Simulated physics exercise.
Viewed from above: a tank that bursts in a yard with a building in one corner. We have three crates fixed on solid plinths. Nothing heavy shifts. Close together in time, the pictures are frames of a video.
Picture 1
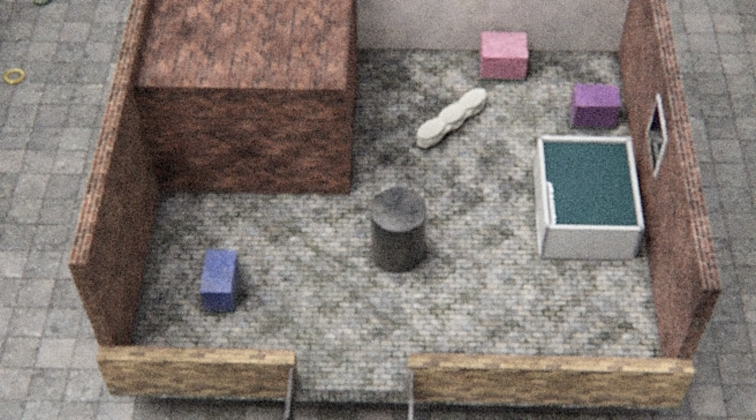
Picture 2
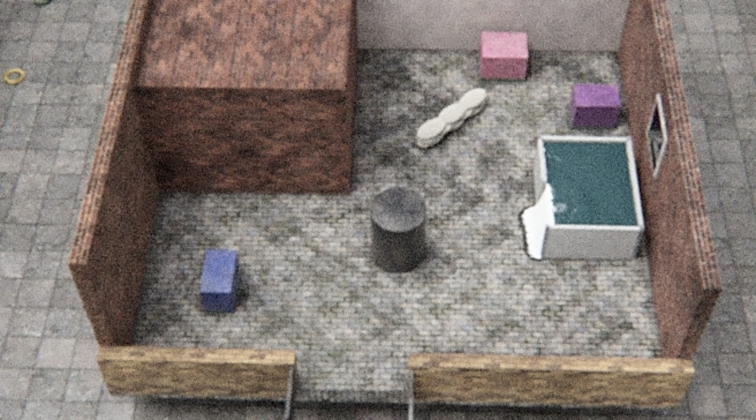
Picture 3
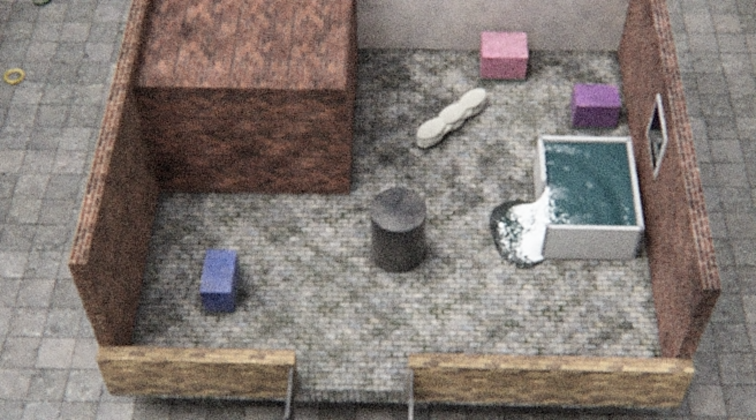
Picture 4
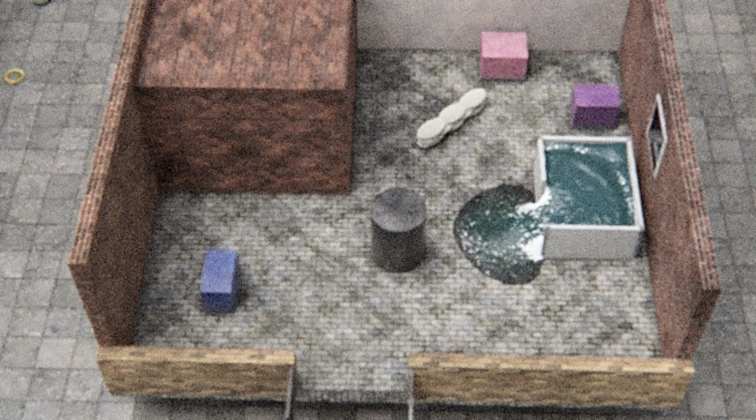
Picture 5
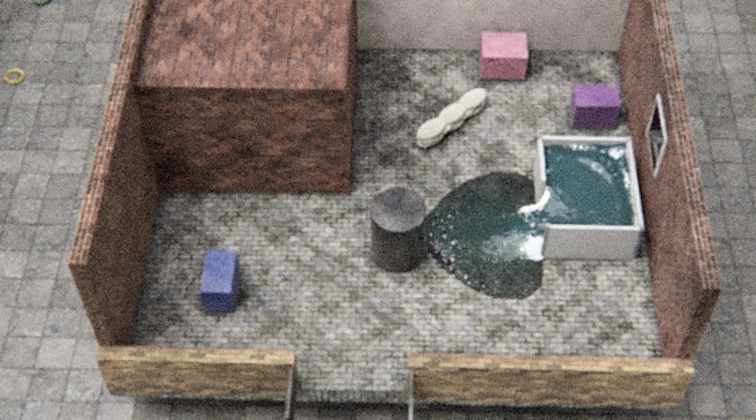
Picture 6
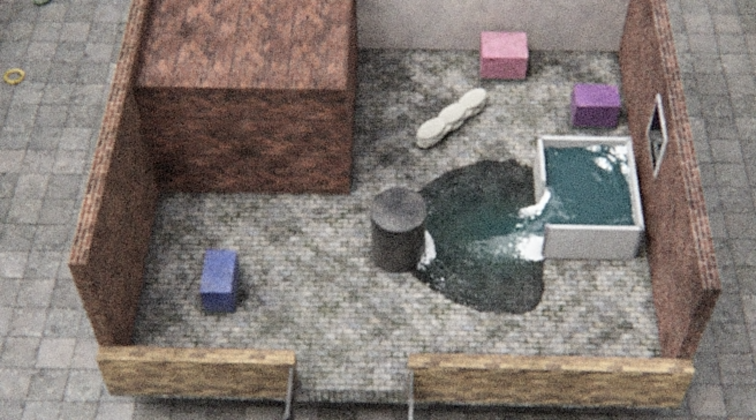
A walled yard with a brick building in one corner held a tank of still green water, until water burst out of its left side and spread across the paving to the dark cylinder.
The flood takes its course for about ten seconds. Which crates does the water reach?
The blue crate will not stay dry, the pink crate will not stay dry, the purple crate will come through untouched.
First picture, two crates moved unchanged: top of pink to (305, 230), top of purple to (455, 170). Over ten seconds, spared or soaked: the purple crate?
The purple crate is flooded.
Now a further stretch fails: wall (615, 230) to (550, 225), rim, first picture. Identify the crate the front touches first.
Answer: The blue-painted one.
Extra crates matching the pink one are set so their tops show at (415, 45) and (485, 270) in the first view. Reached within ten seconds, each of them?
One by one: Gets flooded; gets flooded.
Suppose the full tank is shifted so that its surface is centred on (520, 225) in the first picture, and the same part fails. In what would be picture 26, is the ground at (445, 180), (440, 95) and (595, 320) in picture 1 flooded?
As listed: Awash, clear, free of water.
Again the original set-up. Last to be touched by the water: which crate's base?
Last is the one in purple.
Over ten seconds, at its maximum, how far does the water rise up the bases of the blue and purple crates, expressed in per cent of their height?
Roughly 180 percent, then 50 percent.
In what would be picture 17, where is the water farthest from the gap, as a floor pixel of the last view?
My best guess is about (159, 199).
A moment on, water covers 25 % of the floor; the blue crate not reached, the pink crate not reached, the purple crate not reached.
Next, water covers 40 % of the floor; the blue crate not reached, the pink crate not reached, the purple crate not reached.
Then, water covers 55 % of the floor; the blue crate water round its plinth, the pink crate not reached, the purple crate not reached.
Later, water covers 65 % of the floor; the blue crate water round its plinth, the pink crate water round its plinth, the purple crate not reached.
In the end, water covers 75 % of the floor; the blue crate was topped, the pink crate was topped, the purple crate stayed above the water.
